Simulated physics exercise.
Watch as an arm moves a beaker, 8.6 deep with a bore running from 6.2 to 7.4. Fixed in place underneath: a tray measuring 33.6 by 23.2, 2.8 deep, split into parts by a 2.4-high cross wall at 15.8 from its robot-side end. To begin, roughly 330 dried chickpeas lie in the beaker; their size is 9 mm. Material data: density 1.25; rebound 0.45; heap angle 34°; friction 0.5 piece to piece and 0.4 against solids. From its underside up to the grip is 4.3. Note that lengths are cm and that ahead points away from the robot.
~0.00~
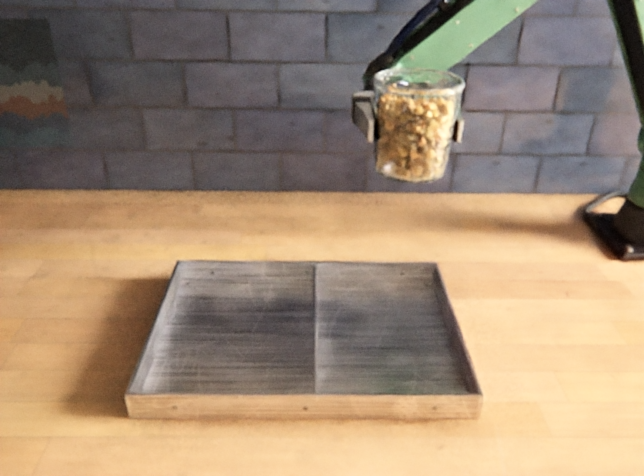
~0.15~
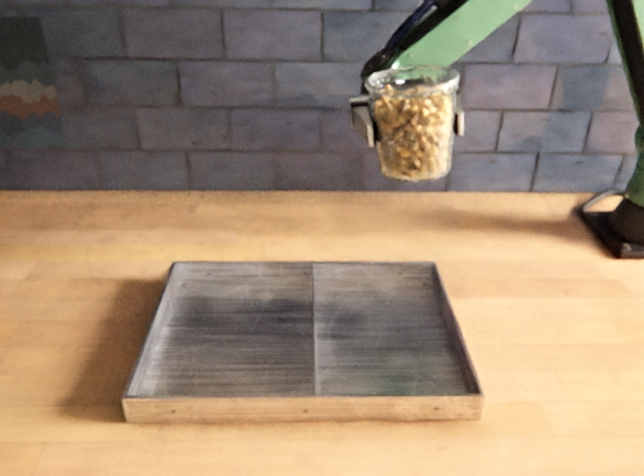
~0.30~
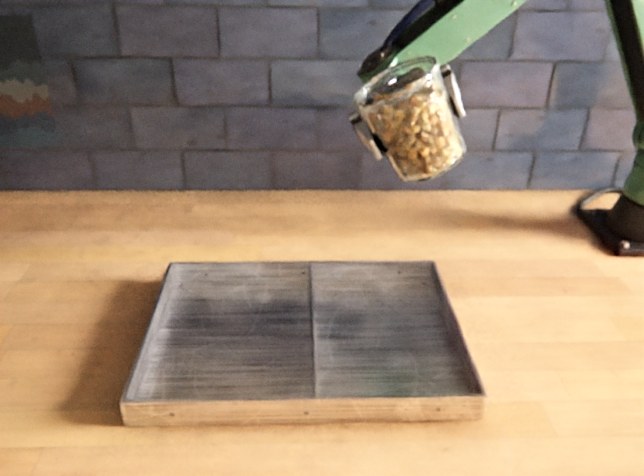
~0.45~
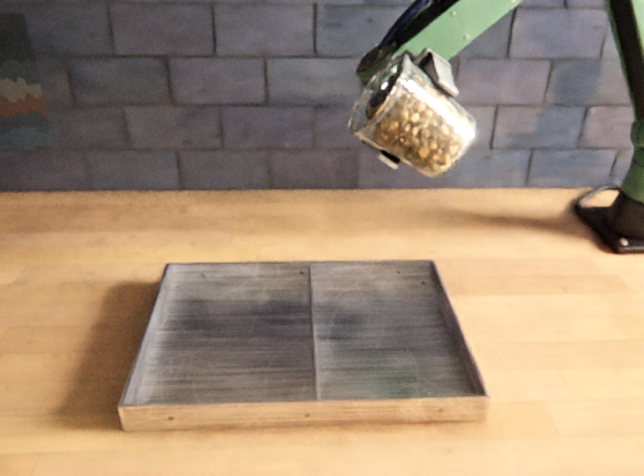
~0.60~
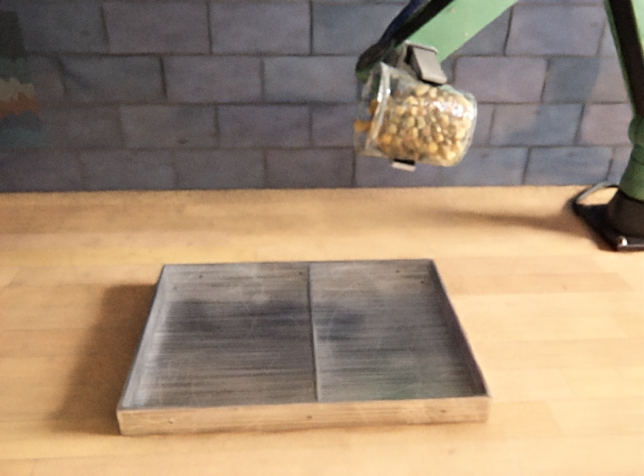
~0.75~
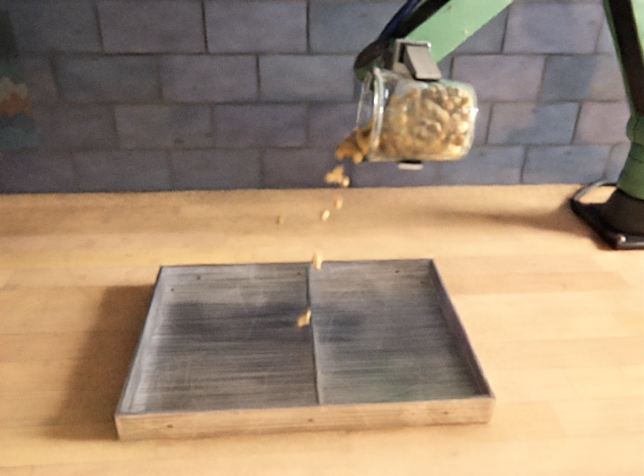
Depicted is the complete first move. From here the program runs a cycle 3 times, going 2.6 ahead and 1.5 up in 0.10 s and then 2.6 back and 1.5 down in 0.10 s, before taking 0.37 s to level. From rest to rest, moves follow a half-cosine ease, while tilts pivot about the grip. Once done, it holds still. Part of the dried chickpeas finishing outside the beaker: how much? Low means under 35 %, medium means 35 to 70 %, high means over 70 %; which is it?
It is high.
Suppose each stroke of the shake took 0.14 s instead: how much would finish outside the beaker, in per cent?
That would give around 80 per cent.
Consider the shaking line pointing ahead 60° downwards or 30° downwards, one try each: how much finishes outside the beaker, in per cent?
Roughly 40 per cent, then 65 per cent.
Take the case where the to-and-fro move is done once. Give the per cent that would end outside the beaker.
I'd expect close to 65 per cent then.
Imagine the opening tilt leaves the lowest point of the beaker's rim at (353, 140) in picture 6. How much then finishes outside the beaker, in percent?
The share is around 65 %.
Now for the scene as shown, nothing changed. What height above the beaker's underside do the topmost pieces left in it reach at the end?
I'd say near 3.0 cm from the bottom.
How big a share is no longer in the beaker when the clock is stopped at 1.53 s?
Share out so far: Near 90 %.
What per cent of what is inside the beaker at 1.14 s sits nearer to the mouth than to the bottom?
I'd guess about 90 percent of it.
After 1.14 s, tilted 85° forward, highest piece 25 above the table; 180 in the far-side part, 89 in the beaker, 11 in the robot-side part, 53 in flight or on a rim.
After 1.53 s, tilted 46° forward, highest piece 27 above the table; 262 in the far-side part, 36 in the beaker, 29 in the robot-side part, 3 on the table or floor, 3 in flight or on a rim.
After 1.92 s, level, highest piece 24 above the table; 264 in the far-side part, 36 in the beaker, 30 in the robot-side part, 3 on the table or floor.
After 2.97 s, level, highest piece 24 above the table; 264 in the far-side part, 36 in the beaker, 30 in the robot-side part, 3 on the table or floor.
At rest, 264 in the far-side part, 36 in the beaker, 30 in the robot-side part, 3 on the table or floor. That is 89 % outside the beaker.
